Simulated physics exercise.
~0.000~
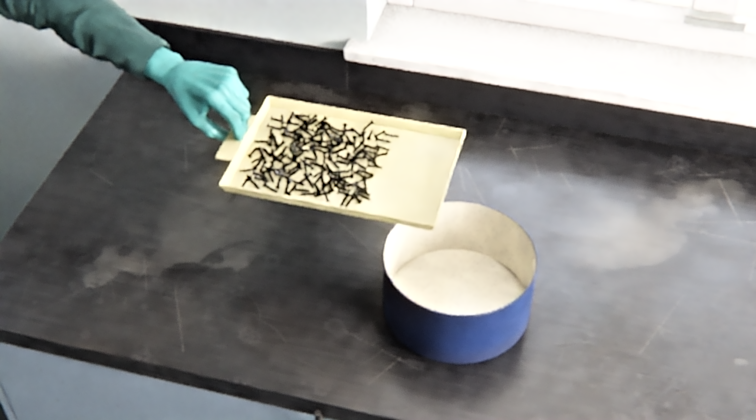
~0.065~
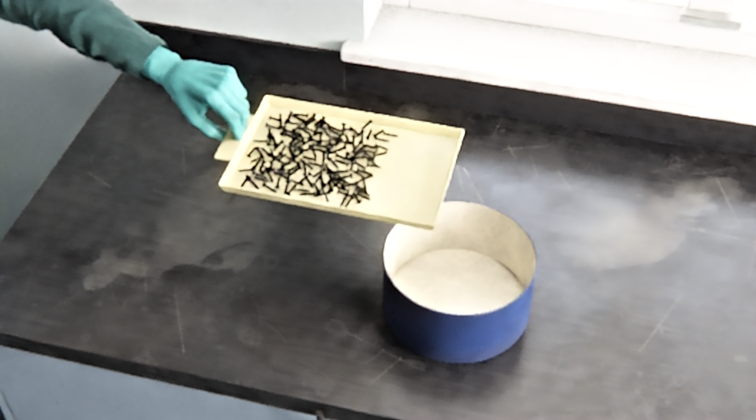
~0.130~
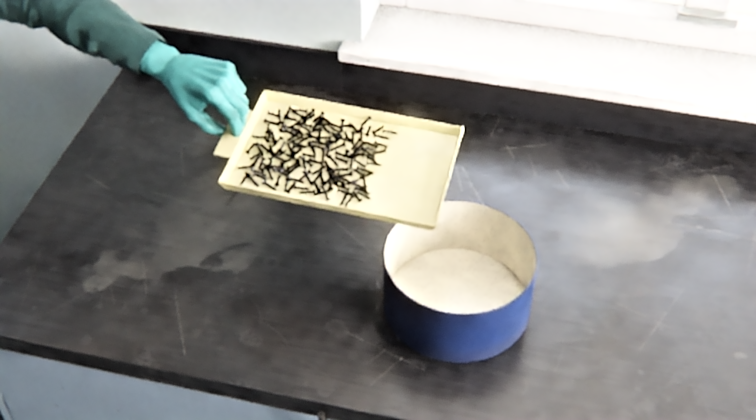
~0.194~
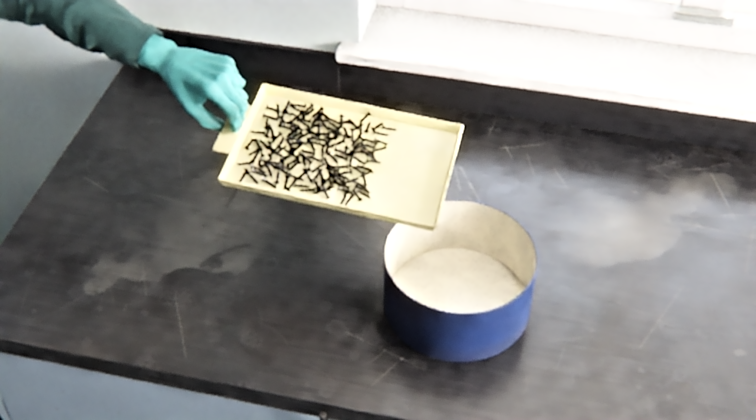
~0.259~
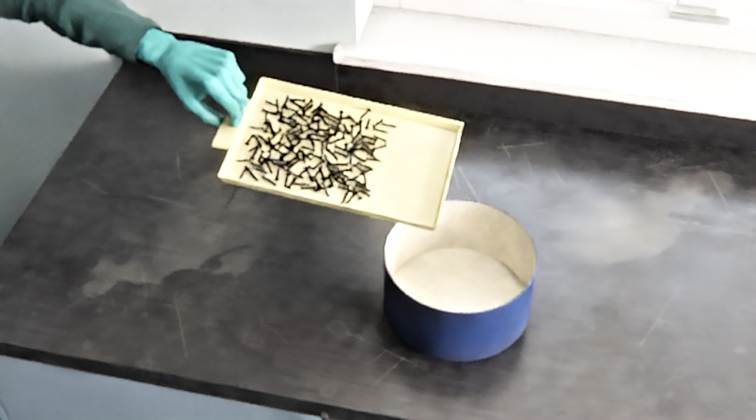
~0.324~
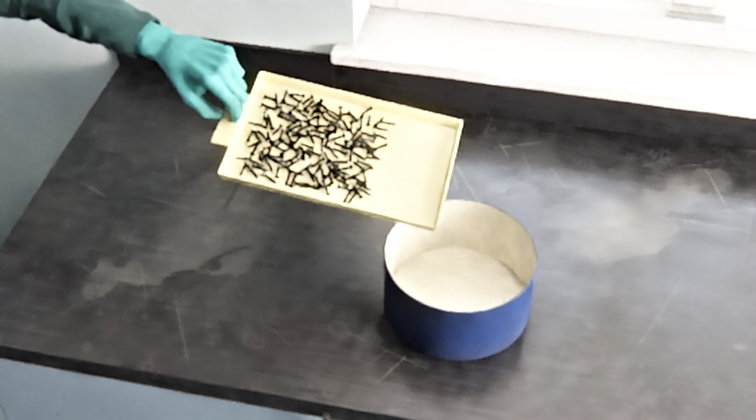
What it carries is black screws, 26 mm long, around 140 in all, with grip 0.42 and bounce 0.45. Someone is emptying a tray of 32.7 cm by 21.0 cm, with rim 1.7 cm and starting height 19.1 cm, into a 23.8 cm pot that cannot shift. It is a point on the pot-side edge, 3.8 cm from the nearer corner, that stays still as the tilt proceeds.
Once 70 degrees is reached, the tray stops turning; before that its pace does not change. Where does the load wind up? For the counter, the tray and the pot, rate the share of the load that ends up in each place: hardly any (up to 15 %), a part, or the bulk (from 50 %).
Share of the load - the counter: Hardly any, the left on the tray: Hardly any, the pot: The bulk.
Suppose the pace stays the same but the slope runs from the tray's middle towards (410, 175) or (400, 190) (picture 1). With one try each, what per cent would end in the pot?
That would be close to 45 per cent, then close to 75 per cent.
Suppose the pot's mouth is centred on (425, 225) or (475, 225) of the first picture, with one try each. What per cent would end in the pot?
Close to 80 in a hundred, then close to 40 in a hundred.
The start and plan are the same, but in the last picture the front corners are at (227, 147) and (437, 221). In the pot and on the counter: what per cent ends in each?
That works out as pot 35 and counter 35.
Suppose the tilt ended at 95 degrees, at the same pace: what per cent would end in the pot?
I'd say close to 100 percent.
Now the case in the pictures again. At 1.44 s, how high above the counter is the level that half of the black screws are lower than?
I'd put it near 22 cm.
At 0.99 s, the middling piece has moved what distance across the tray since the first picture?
Displacement on the tray: About 11 cm.
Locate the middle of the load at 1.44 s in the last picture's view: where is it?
Approx. (419, 212).
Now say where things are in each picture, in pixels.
Tray tilt 0 degrees, front corners at (224, 182) and (432, 222); middle of the pieces at (325, 158); pot at (460, 255), in the first frame.
Tray tilt 1 degrees, front corners at (223, 183) and (432, 222); middle of the pieces at (324, 158), in the second frame.
Tray tilt 3 degrees, front corners at (223, 180) and (433, 222); middle of the pieces at (323, 155), in the third frame.
Tray tilt 6 degrees, front corners at (223, 177) and (433, 223), lowest corner right front; middle of the pieces at (323, 152), in the fourth frame.
Tray tilt 8 degrees, front corners at (223, 174) and (434, 224), lowest corner right front; middle of the pieces at (322, 149), in the fifth frame.
Tray tilt 11 degrees, front corners at (223, 171) and (435, 224), lowest corner right front; middle of the pieces at (322, 145); pot at (461, 253). The tray's pace is about 40 degrees a second, in the sixth frame.
After 0.99 s, tilt 38 degrees; the tray holds 100 %, the pot 0 %.
Then, at 1.44 s, tilt 57 degrees; the tray holds 85 %, the pot 10 %.
After 1.96 s, tilt 70 degrees; the tray holds 45 %, the pot 45 %.
In the end, at 3.8 s, counter 0 %, tray 5 %, pot 95 %.
